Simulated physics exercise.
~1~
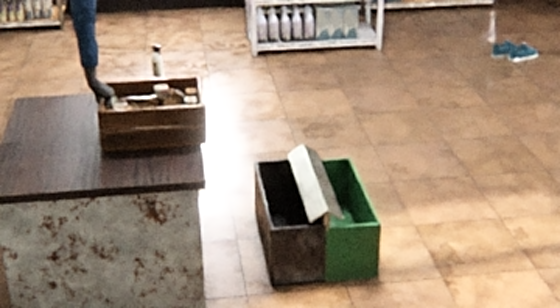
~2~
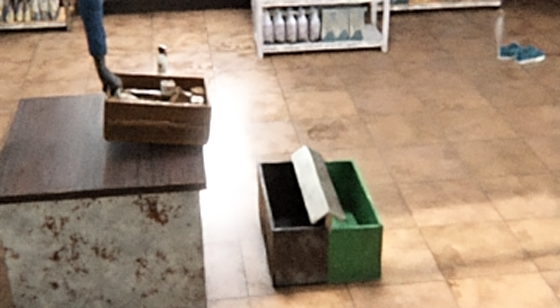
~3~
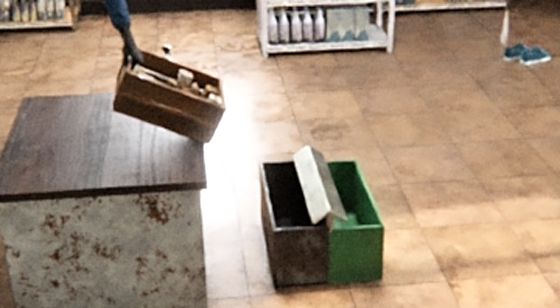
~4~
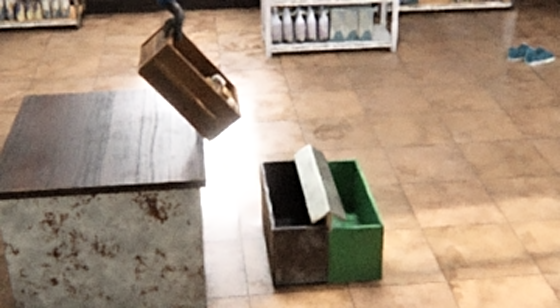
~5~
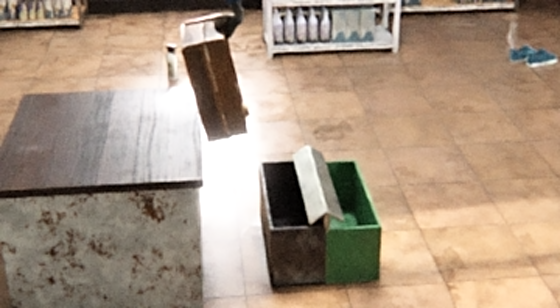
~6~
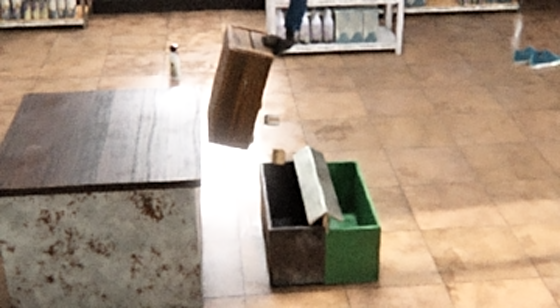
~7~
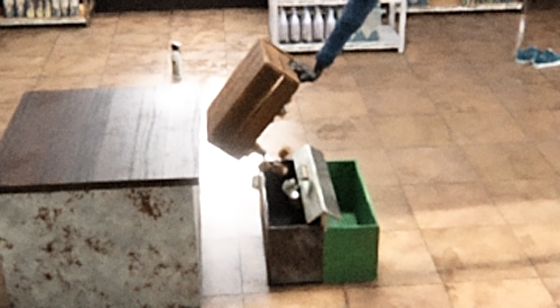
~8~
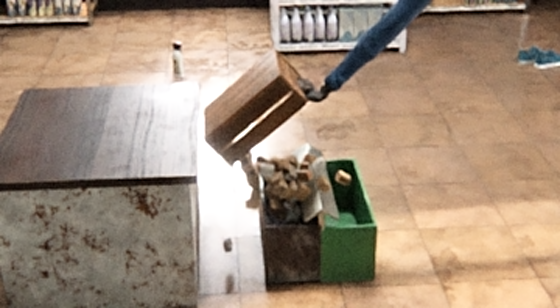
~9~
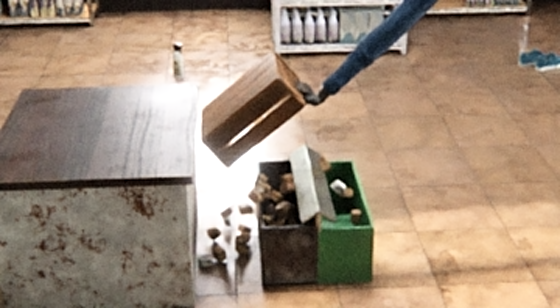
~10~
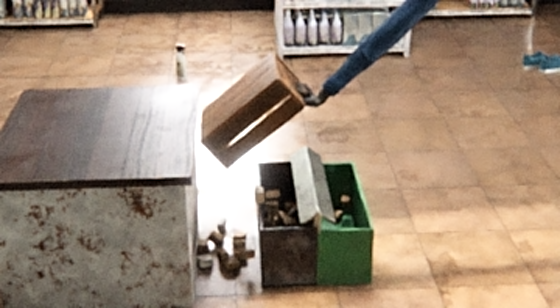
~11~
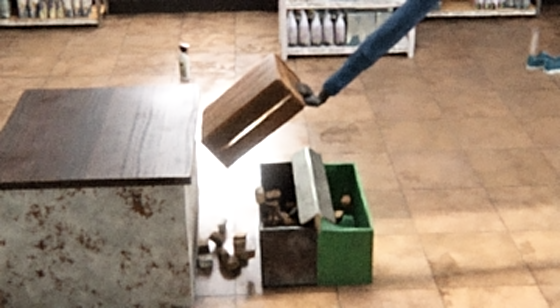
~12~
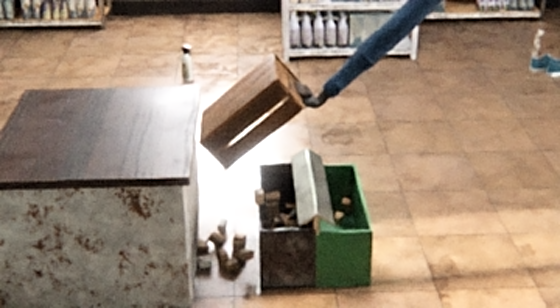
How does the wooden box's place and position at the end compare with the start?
At the start it sits upright on the end of the bench, while at the end it is held in the air to the right of there, tipped well over near the black box.
